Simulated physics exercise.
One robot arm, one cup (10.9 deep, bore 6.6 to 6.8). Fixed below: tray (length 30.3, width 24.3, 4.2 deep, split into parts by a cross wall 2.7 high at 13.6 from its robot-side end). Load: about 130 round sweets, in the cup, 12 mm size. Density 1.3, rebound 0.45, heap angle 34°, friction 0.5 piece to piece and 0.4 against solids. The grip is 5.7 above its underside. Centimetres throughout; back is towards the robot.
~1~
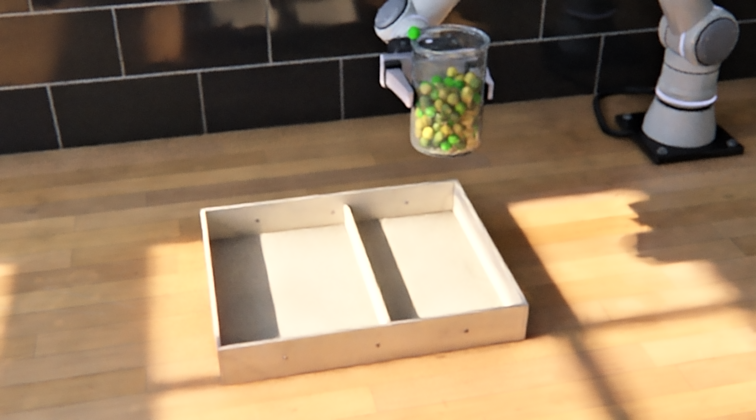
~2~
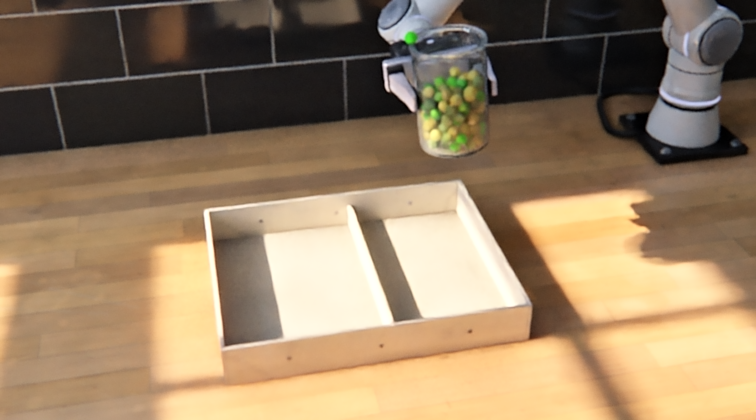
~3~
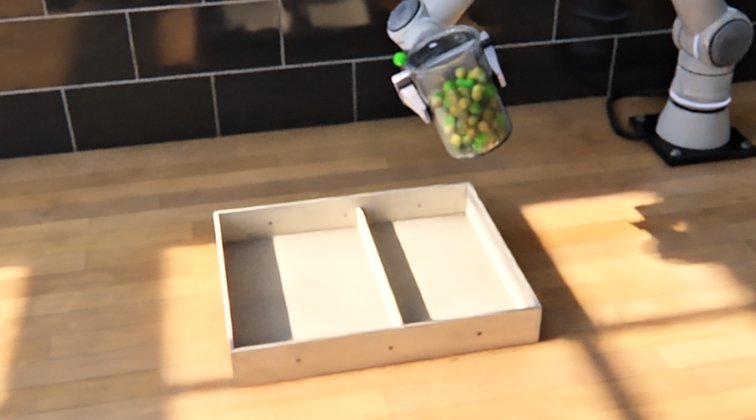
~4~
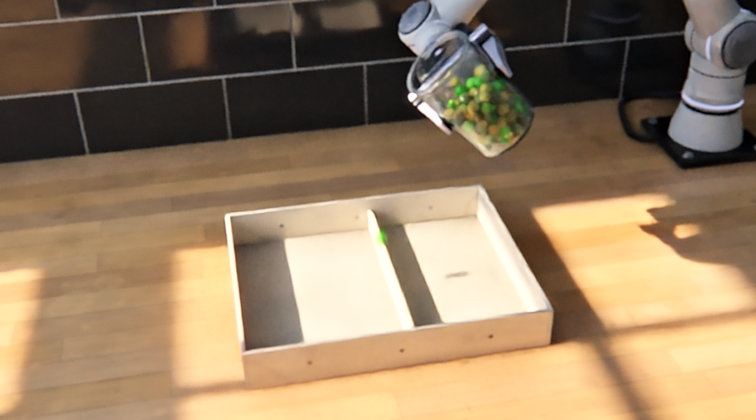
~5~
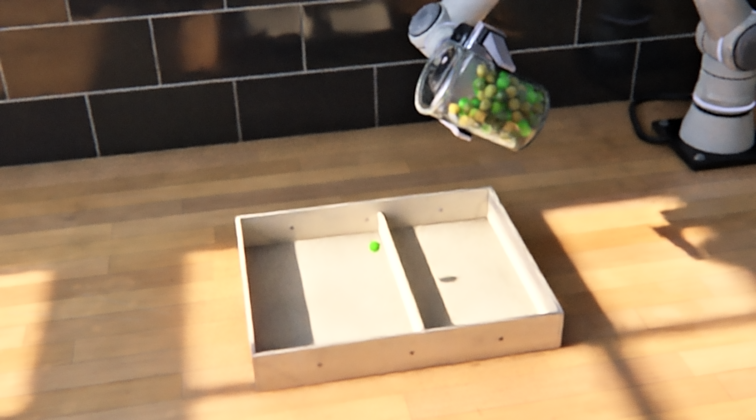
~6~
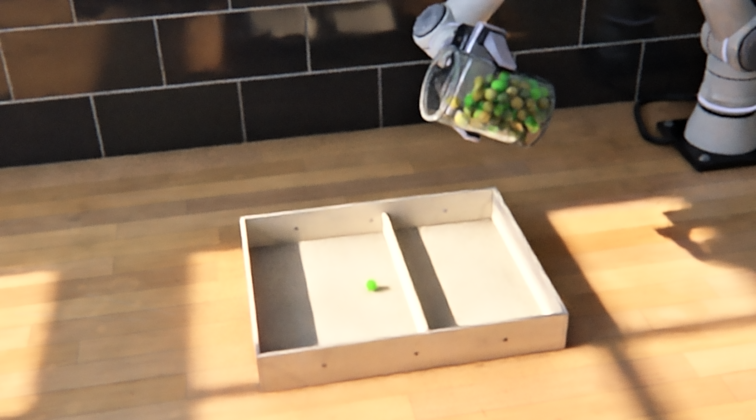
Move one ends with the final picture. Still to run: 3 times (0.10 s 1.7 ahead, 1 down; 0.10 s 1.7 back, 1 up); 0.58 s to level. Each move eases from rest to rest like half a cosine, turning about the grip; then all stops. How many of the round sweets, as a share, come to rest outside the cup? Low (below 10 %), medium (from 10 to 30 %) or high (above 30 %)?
Answer: Low; below 10 % of the round sweets finish outside the cup.
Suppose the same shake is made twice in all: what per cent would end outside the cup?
It would be near 0 per cent.
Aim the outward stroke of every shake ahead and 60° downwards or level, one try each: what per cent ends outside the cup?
About 0 and 0 per cent.
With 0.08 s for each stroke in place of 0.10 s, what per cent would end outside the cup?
Then about 0 per cent.
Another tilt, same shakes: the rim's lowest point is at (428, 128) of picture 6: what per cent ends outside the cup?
Some 5 per cent.
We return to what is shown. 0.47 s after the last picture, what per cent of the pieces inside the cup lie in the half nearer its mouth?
Roughly 20 per cent.
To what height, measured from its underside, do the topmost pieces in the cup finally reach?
Roughly 8.5 cm.
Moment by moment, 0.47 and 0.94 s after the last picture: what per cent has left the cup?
About 0, 0.
Then, 0.47 s after the last picture, tilted 66° forward, highest piece 23 above the table; 125 in the cup, 1 in the far-side part.
Then, 0.94 s after the last picture, tilted 23° forward, highest piece 25 above the table; 125 in the cup, 1 in the far-side part.
Then, 1.38 s after the last picture, level, highest piece 26 above the table; 125 in the cup, 1 in the far-side part.
Then, 2.43 s after the last picture, level, highest piece 26 above the table; 125 in the cup, 1 in the far-side part.
Final count, 125 in the cup, 1 in the far-side part. That is 1 % outside the cup.
